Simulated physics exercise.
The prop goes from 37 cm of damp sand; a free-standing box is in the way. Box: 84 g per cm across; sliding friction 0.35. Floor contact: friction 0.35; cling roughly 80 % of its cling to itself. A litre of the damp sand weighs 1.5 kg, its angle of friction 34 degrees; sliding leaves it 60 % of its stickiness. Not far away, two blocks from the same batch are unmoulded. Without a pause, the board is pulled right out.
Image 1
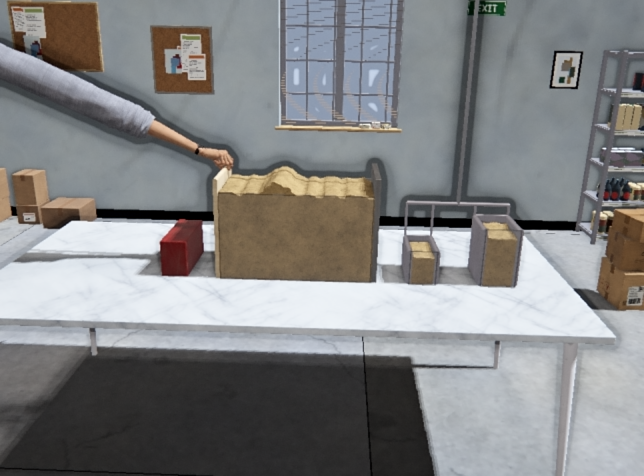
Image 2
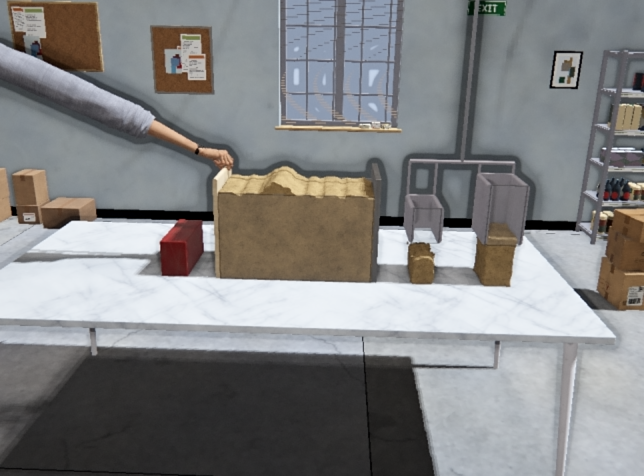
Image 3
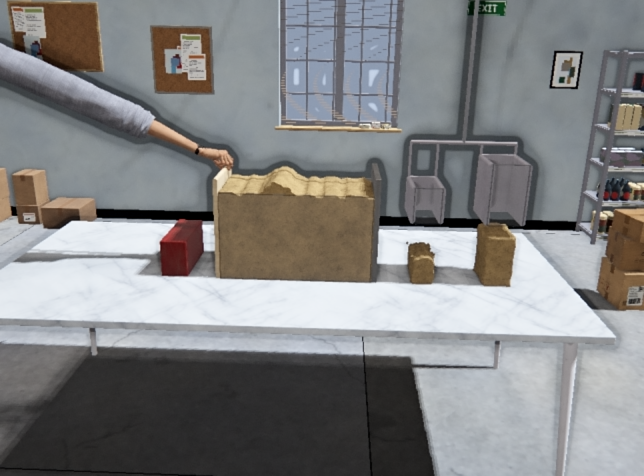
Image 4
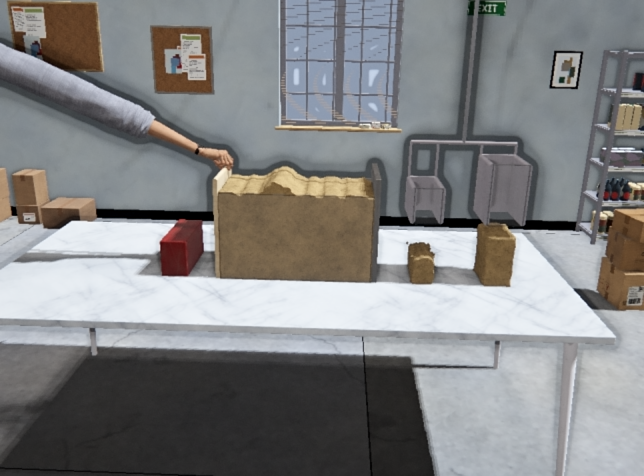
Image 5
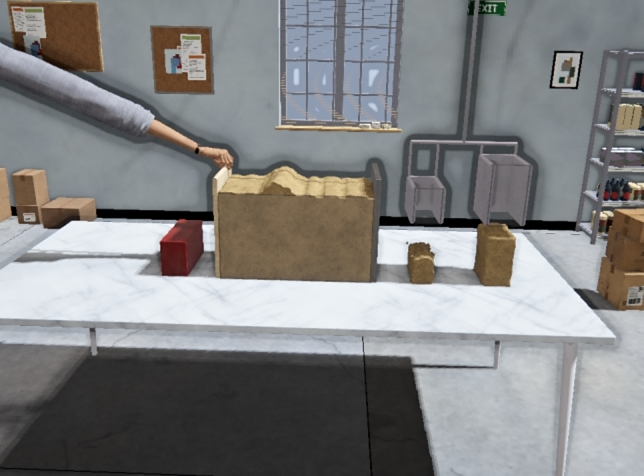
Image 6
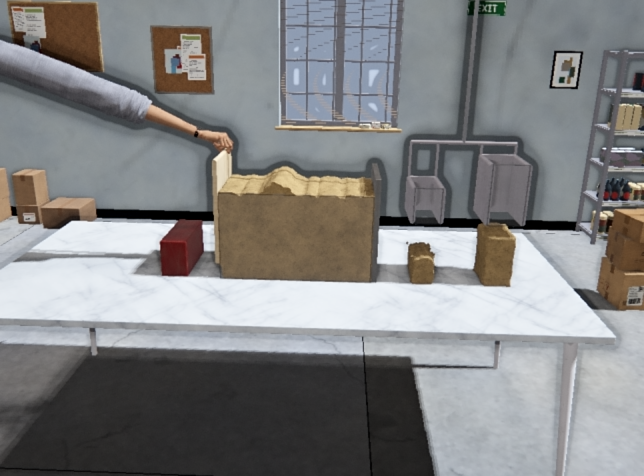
At first, a hand rests on a board at the left end of a wide block of damp sand, while clear moulds lift off two smaller sand blocks on the right. The moulds then hang still above the uncovered blocks, and finally the hand draws the board partway upward beside the sand.
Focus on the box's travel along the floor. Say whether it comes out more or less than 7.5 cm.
It comes out less.
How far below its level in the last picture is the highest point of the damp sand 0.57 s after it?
Roughly 0.0 centimetres, give or take.
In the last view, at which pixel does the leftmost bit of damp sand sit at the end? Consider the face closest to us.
(176, 251), give or take.
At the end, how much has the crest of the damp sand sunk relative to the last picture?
4.0 cm.
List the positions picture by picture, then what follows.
In the first frame, top of the board at (217, 193), not yet moved; highest point of the damp sand at (275, 185); test blocks 12 cm, 22 cm high (left to right).
In the second frame, top of the board at (217, 193), not yet moved; highest point of the damp sand at (275, 185); test blocks 12 cm, 22 cm high (left to right).
In the third frame, top of the board at (217, 193), not yet moved; highest point of the damp sand at (275, 185); test blocks 12 cm, 22 cm high (left to right).
In the fourth frame, top of the board at (217, 193), not yet moved; highest point of the damp sand at (275, 185); test blocks 12 cm, 22 cm high (left to right).
In the fifth frame, top of the board at (217, 192), moved 4 mm; highest point of the damp sand at (275, 185); test blocks 12 cm, 22 cm high (left to right).
In the sixth frame, top of the board at (217, 174), moved 7.6 cm; highest point of the damp sand at (275, 185); test blocks 12 cm, 22 cm high (left to right).
Another 0.26 s on from the sixth picture, the box has not moved.
Another 0.57 s on from the sixth picture, the box has not moved.
Another 0.88 s on from the sixth picture, the box has not moved.
Another 1.19 s on from the sixth picture, the box has not moved.
Another 1.68 s on from the sixth picture, at the end, the box has been pushed 5.1 cm.
